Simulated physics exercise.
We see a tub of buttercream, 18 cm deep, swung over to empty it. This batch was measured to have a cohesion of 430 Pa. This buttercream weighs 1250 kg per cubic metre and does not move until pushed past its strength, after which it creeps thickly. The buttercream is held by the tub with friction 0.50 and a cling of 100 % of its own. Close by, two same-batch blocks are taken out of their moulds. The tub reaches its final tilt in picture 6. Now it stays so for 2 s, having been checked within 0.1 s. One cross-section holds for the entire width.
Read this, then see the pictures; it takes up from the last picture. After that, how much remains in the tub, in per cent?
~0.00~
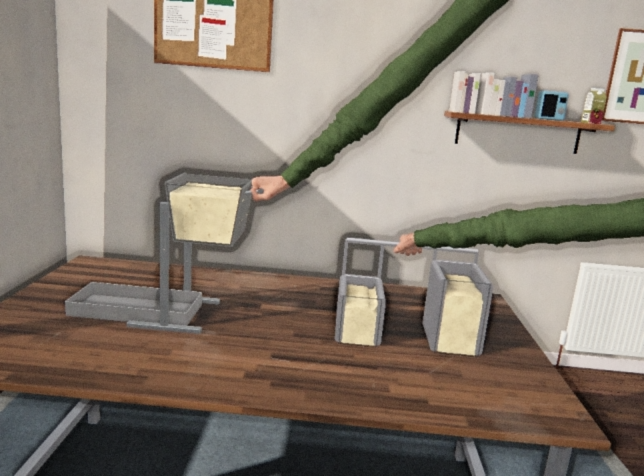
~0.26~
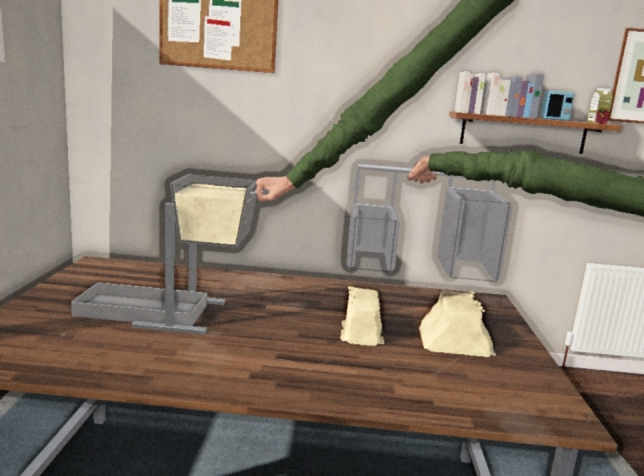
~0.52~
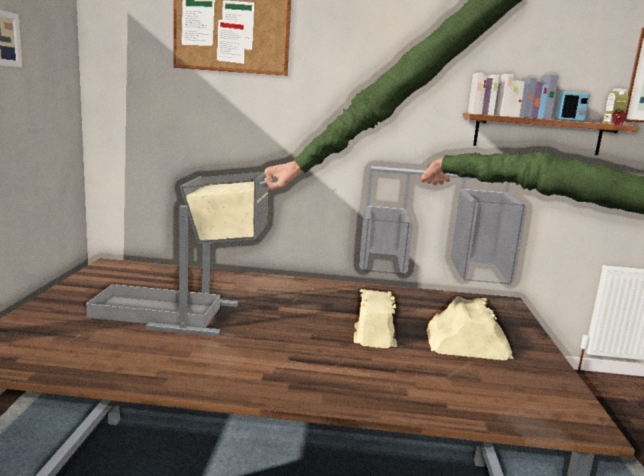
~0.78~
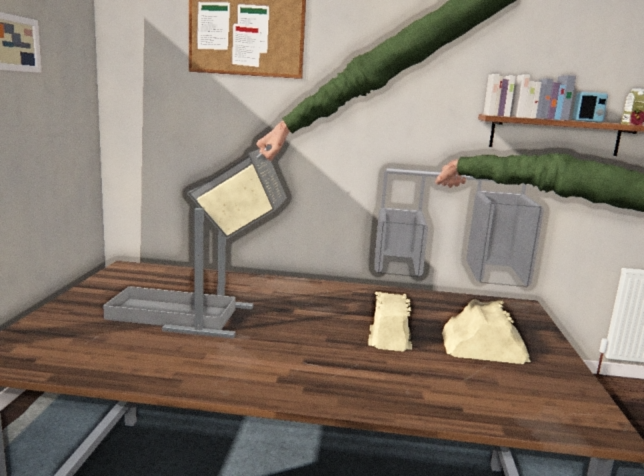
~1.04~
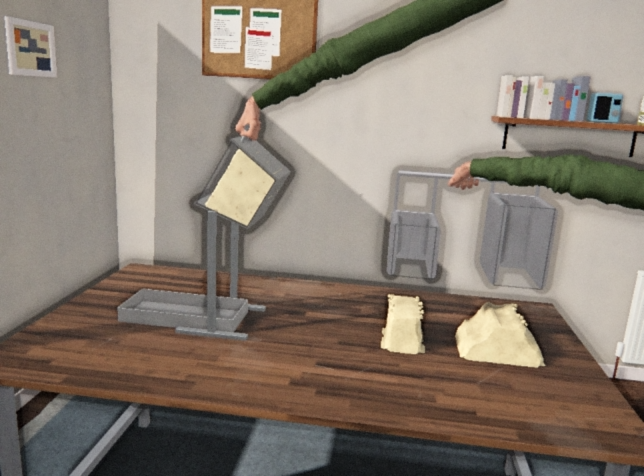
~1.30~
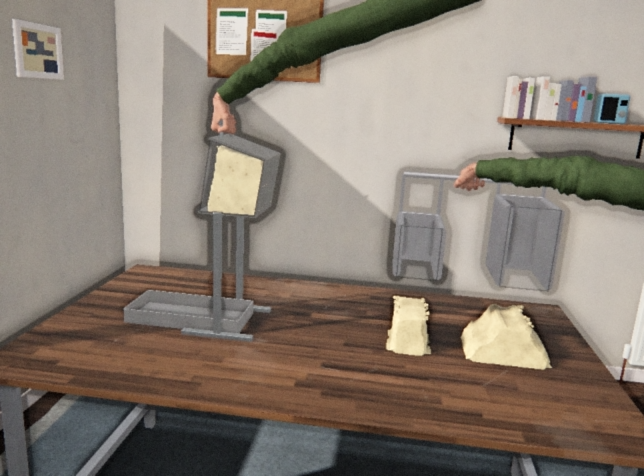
Roughly 62 per cent remains in the tub.
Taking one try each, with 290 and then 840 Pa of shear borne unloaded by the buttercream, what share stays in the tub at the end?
Expect about 45 in a hundred, then about 100 in a hundred.
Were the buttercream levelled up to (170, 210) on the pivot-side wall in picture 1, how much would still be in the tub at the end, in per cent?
I'd say close to 100 % stays in the tub.
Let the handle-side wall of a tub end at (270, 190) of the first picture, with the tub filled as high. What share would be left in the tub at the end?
I'd put it at close to 35 per cent.
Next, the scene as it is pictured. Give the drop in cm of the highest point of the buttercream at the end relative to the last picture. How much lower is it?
Roughly 9 cm.
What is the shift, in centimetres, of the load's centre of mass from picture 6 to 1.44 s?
Around 2 cm.
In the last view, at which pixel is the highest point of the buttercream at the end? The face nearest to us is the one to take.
I'd say it peaks at roughly (228, 178) in the last picture.
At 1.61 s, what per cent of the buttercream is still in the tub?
Some 90 per cent.
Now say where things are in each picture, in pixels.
Handle-side rim at (240, 189), tilt 0 degrees; crest of the buttercream at (177, 193); block heights 13 cm, 21 cm (left to right), in the first frame.
Handle-side rim at (245, 190), tilt 0 degrees; crest of the buttercream at (182, 194); block heights 13 cm, 15 cm (left to right), in the second frame.
Handle-side rim at (254, 180), tilt 10 degrees; crest of the buttercream at (249, 191); block heights 13 cm, 13 cm (left to right), in the third frame.
Handle-side rim at (249, 155), tilt 35 degrees; crest of the buttercream at (250, 167); block heights 13 cm, 13 cm (left to right), in the fourth frame.
Handle-side rim at (231, 141), tilt 61 degrees; crest of the buttercream at (240, 151); block heights 13 cm, 13 cm (left to right), in the fifth frame.
Handle-side rim at (210, 140), tilt 81 degrees; crest of the buttercream at (221, 148); block heights 13 cm, 13 cm (left to right), in the sixth frame.
After 1.44 s, the tub is at 81 degrees and holds 100 %.
After 1.61 s, the tub is at 81 degrees and holds 88 %.
After 1.78 s, the tub is at 81 degrees and holds 71 %.
After 1.95 s, the tub is at 81 degrees and holds 62 %.
After 3.30 s, the tub is at 81 degrees and holds 62 %.
